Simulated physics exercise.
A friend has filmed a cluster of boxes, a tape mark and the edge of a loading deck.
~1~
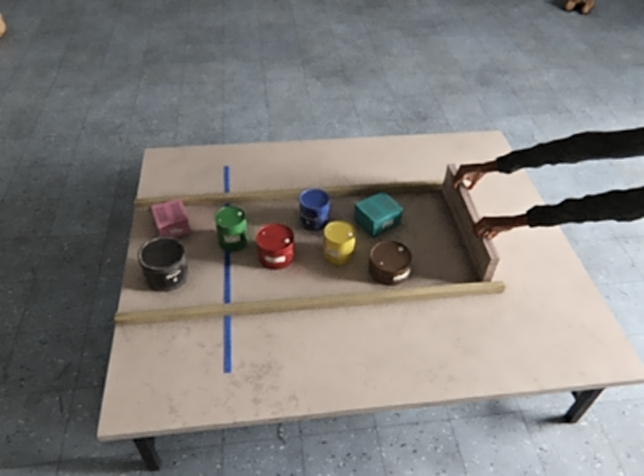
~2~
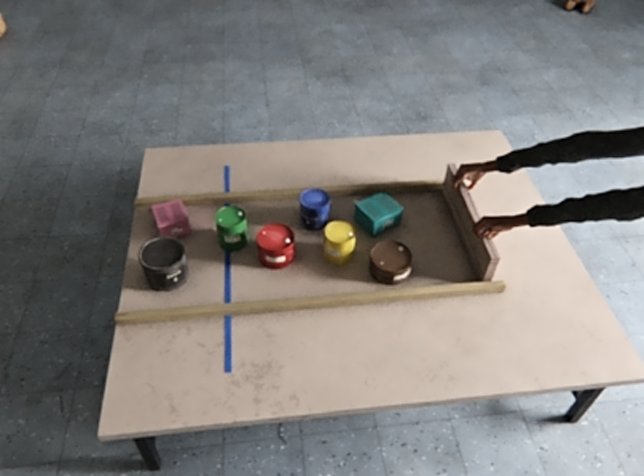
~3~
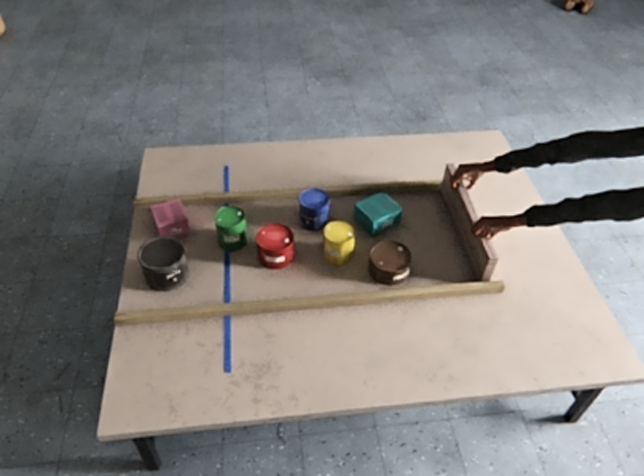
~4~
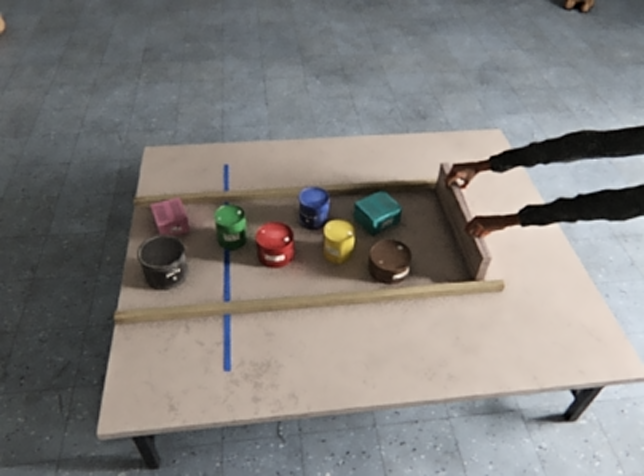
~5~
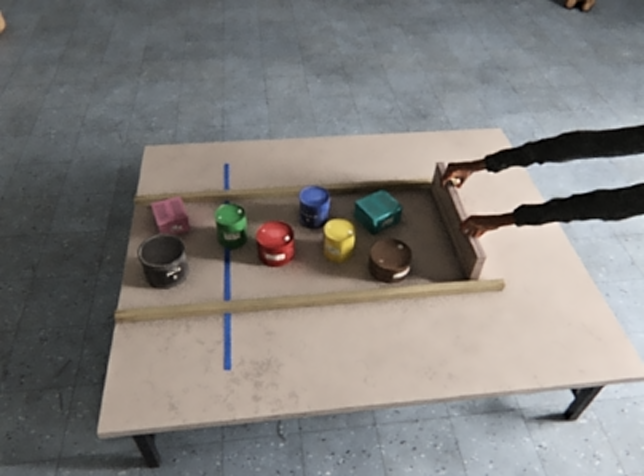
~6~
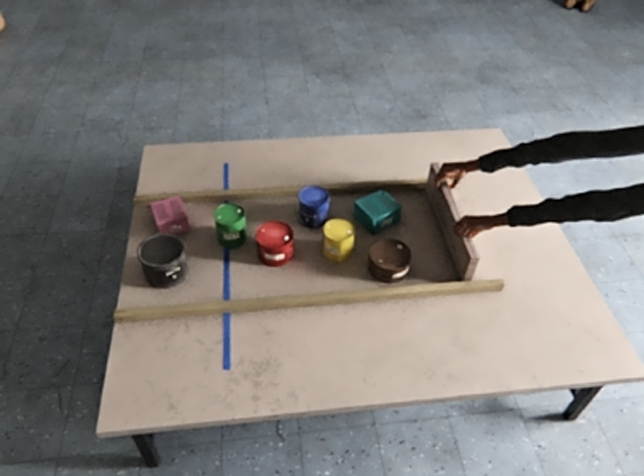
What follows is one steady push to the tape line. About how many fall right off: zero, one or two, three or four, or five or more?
In the end the number that fall off is zero.
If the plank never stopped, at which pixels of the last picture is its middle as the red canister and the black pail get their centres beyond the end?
Its middle is around (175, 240) and around (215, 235).
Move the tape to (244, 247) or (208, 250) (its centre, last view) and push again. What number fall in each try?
Down on the ground: 0 and 2.
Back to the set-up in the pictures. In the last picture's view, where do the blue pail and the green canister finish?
The blue pail at (173, 209), the green canister at (172, 231).
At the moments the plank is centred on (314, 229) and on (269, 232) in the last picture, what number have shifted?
By then 5, and 6.
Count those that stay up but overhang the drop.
The number is 2.
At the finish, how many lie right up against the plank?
That makes 3.
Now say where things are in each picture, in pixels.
In the first frame, black pail (164, 264); pink tote (171, 220); green canister (232, 229); plank (467, 221); tape (227, 251).
In the second frame, pink tote (171, 220); turquoise tote (378, 214).
In the third frame, green canister (231, 229); blue pail (314, 210).
In the fourth frame, black pail (164, 263); brown canister (390, 261).
In the fifth frame, pink tote (171, 217); plank (456, 219).
In the sixth frame, black pail (164, 261); pink tote (170, 217); green canister (231, 226); plank (449, 220); tape (227, 248).
Soon after, none off yet; black pail at rest near (164, 261); pink tote at rest near (170, 217); green canister at rest near (231, 226).
After that, none off yet; black pail at rest near (164, 261); pink tote at rest near (170, 217); green canister displaced about its own width near (201, 228).
In the end, the number that fall off is zero.
